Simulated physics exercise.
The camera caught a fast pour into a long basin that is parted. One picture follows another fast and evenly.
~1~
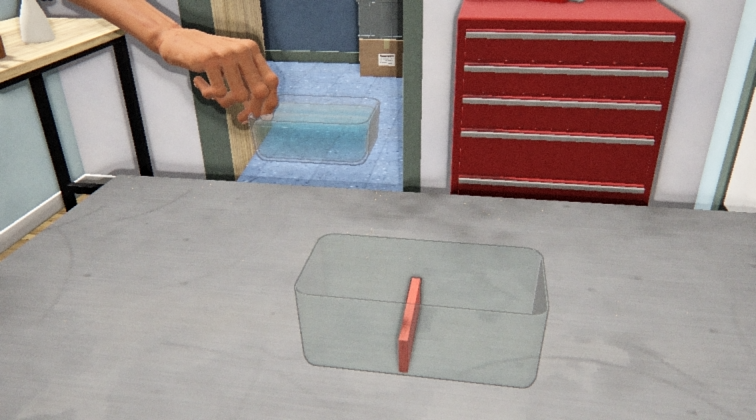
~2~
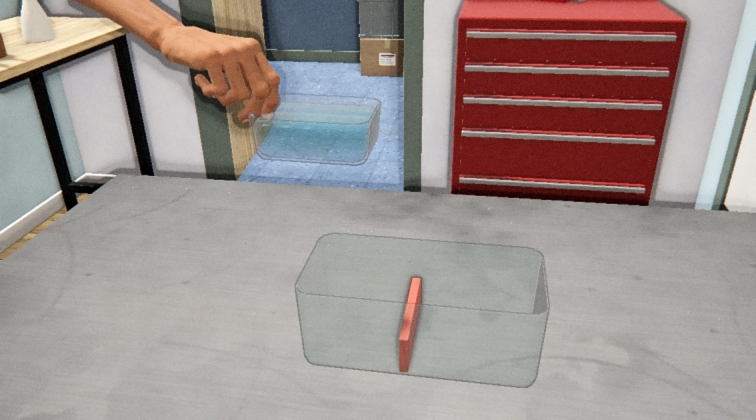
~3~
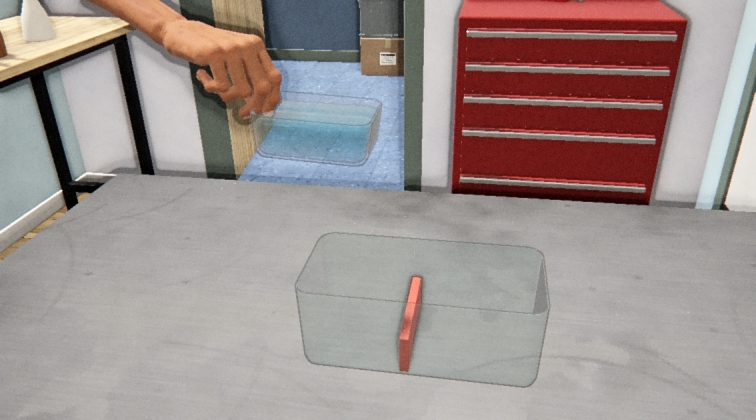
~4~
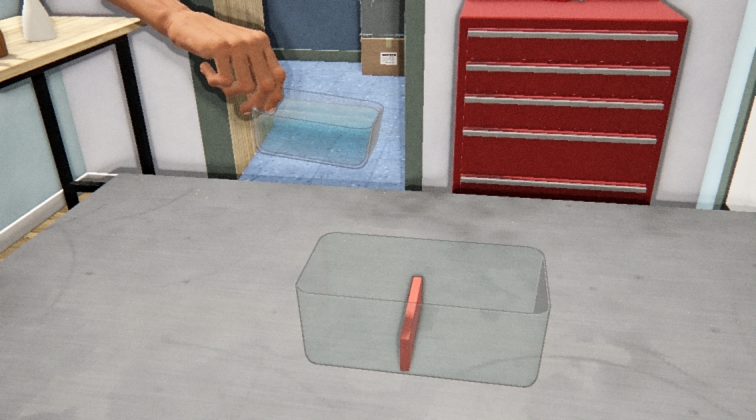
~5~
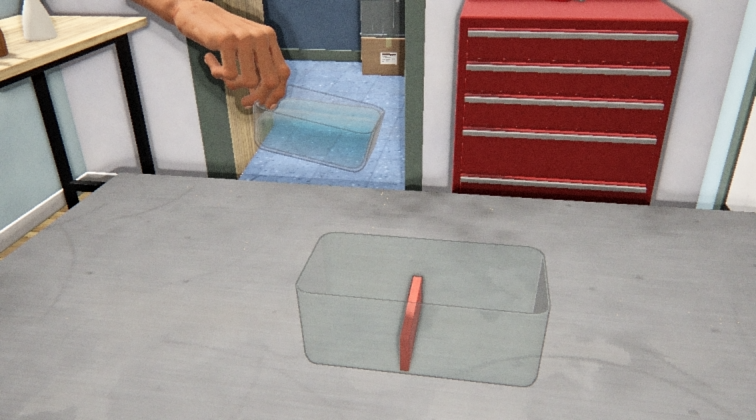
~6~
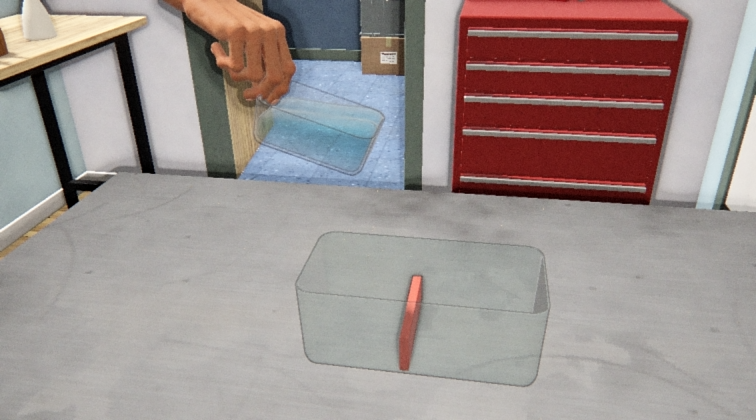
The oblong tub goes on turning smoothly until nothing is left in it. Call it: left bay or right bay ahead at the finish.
Right bay.
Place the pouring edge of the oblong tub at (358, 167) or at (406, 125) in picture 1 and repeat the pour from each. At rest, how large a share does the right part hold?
It comes to 45 % the first time and 85 % the second.
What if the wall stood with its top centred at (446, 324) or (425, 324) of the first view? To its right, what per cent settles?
It would come to roughly 35 per cent the first time and roughly 65 per cent the second.
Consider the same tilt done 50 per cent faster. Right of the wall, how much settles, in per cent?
Roughly 75 %.
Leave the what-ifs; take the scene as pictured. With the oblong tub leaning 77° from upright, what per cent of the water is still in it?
Still holding around 15 %, give or take.
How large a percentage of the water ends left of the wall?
It works out to around 20 percent.
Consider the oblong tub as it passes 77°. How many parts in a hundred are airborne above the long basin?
55 %.
A moment on, the tilt is 77° and 17 per cent is still to pour, 2 is left of the wall and 27 right of it.
Next, the tilt is 105° and 2 per cent is still to pour, 14 is left of the wall and 76 right of it.
Then the tilt is 106° and 0 per cent is still to pour, 21 is left of the wall and 76 right of it.
Later the tilt is 106° and 0 per cent is still to pour, 21 is left of the wall and 76 right of it.
In the end 21 per cent lies left of the wall, 76 right of it and 3 outside.
